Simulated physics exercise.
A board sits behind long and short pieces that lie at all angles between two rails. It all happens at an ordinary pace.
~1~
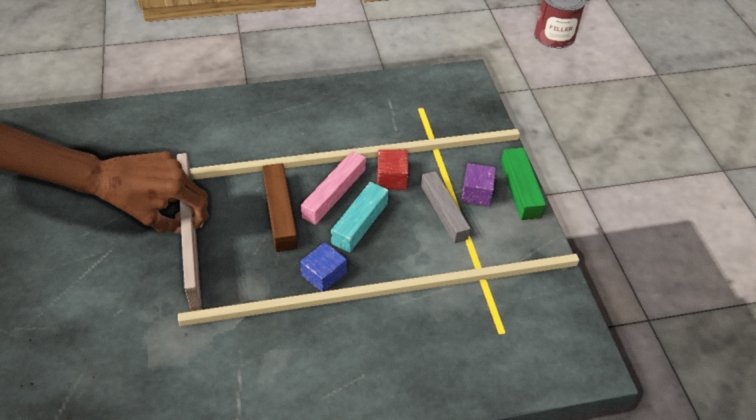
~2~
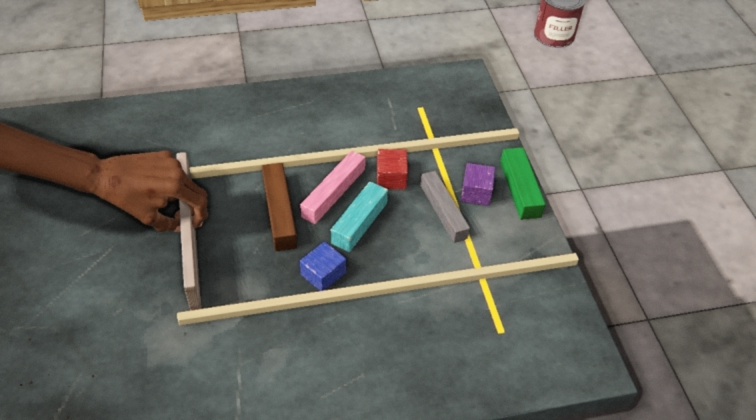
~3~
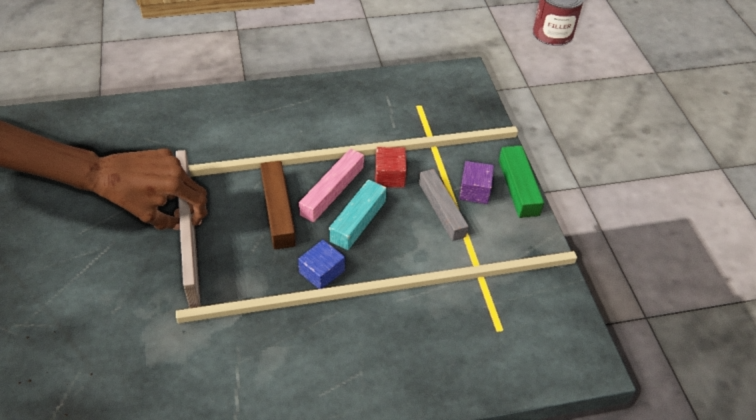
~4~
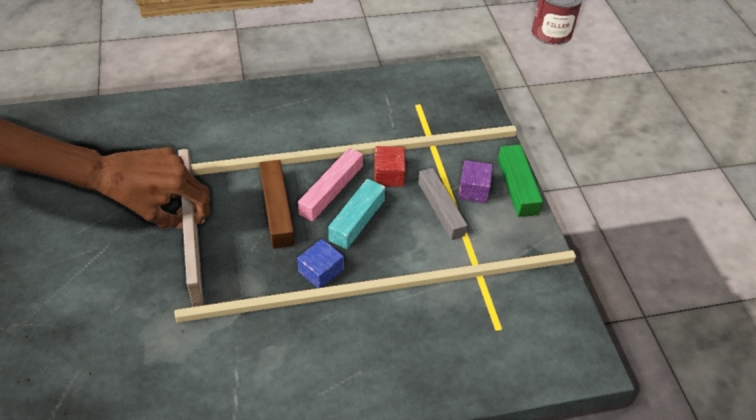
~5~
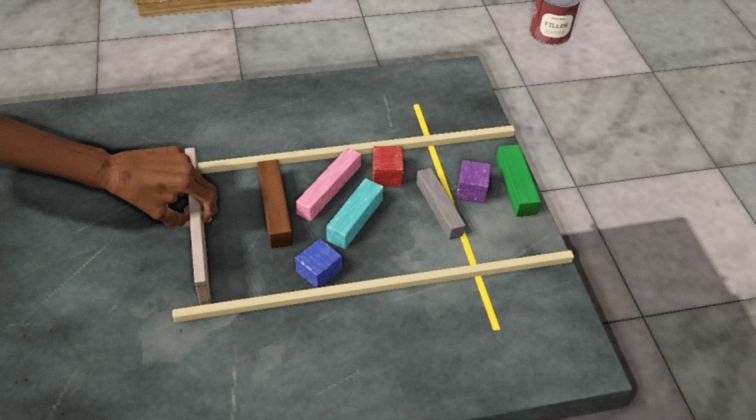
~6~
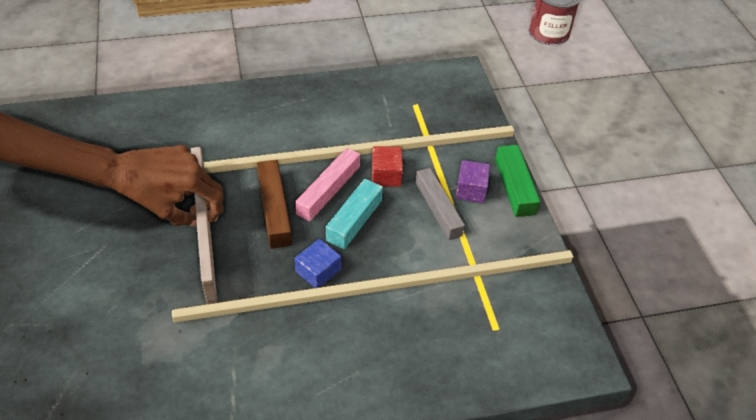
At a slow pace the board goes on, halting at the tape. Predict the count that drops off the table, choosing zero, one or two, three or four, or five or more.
The count that drops off is one or two.
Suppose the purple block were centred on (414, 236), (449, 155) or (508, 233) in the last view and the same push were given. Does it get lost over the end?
Trying each place in order, it remains in place, it remains in place and it remains in place.
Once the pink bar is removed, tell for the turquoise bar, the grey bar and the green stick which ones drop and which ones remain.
I'd say the turquoise bar stays where it is, the grey bar stays where it is, and the green stick ends up down.
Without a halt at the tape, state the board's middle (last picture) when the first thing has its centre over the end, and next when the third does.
At (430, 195) for the first, at (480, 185) for the third.
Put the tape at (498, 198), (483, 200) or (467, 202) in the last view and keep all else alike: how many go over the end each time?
Down on the floor: 5, 3 and 2.
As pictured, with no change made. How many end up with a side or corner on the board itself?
It adds up to 2.
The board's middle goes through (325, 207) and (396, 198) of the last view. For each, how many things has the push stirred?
The first number is 4, the next one 7.
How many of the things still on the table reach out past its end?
Answer: 1.
Soon after, none off yet; green stick at rest near (517, 180); purple block at rest near (473, 181); grey bar at rest near (439, 203).
Then, none off yet; green stick at rest near (517, 180); purple block at rest near (473, 181); grey bar moving near (446, 202).
At rest, the number that fall off is one or two; fallen, green stick.
